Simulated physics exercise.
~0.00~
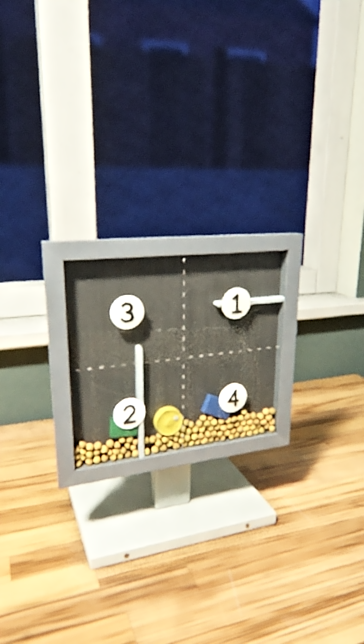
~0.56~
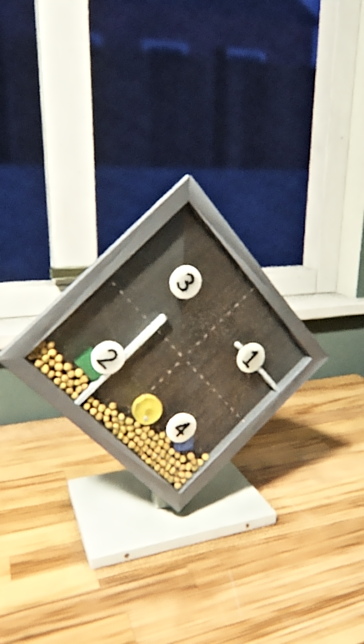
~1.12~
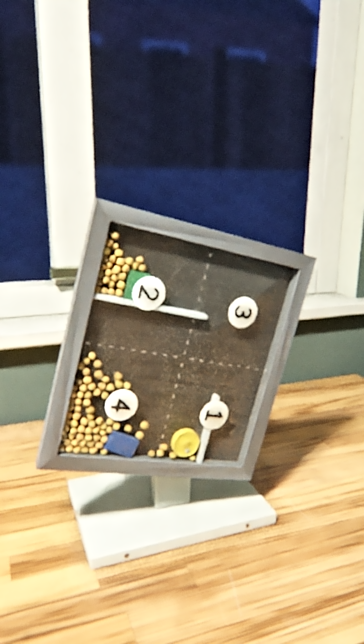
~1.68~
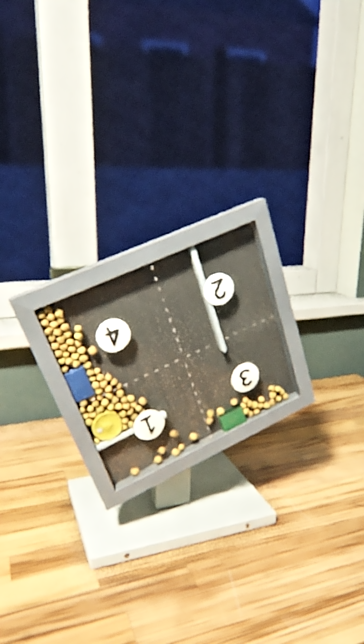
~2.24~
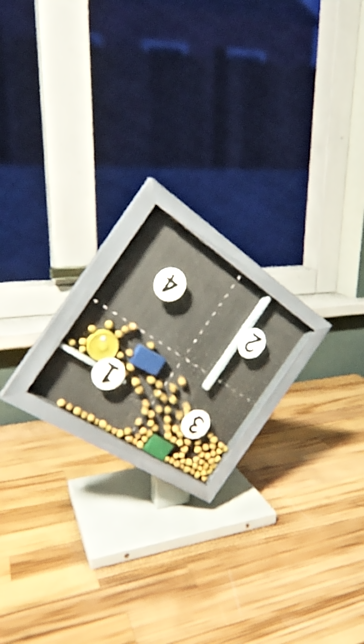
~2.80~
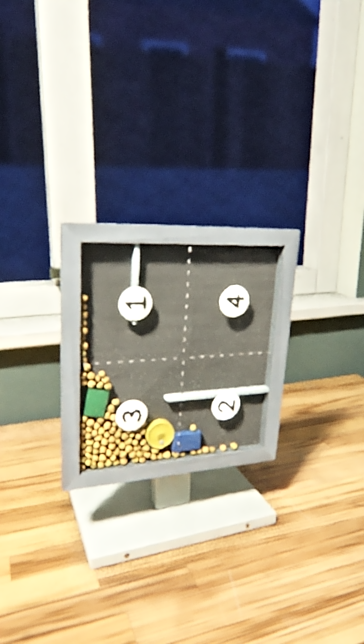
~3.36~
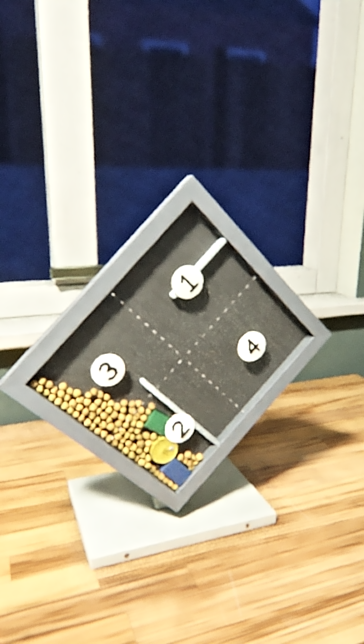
A flat, grey-framed square case with a dark back stands upright on a pale base on a wooden table, seen from the front before a dark window. Small tan beans line its bottom, with a green block at left, a yellow disc near the middle and a blue block at right, among four numbered quarters. The case turns clockwise, carrying some beans up on a white bar at the left. As it keeps turning, beans and pieces slide and tumble from quarter to quarter. It ends tilted on a corner, beans sloping across quarters three and two, all three coloured pieces in quarter two.
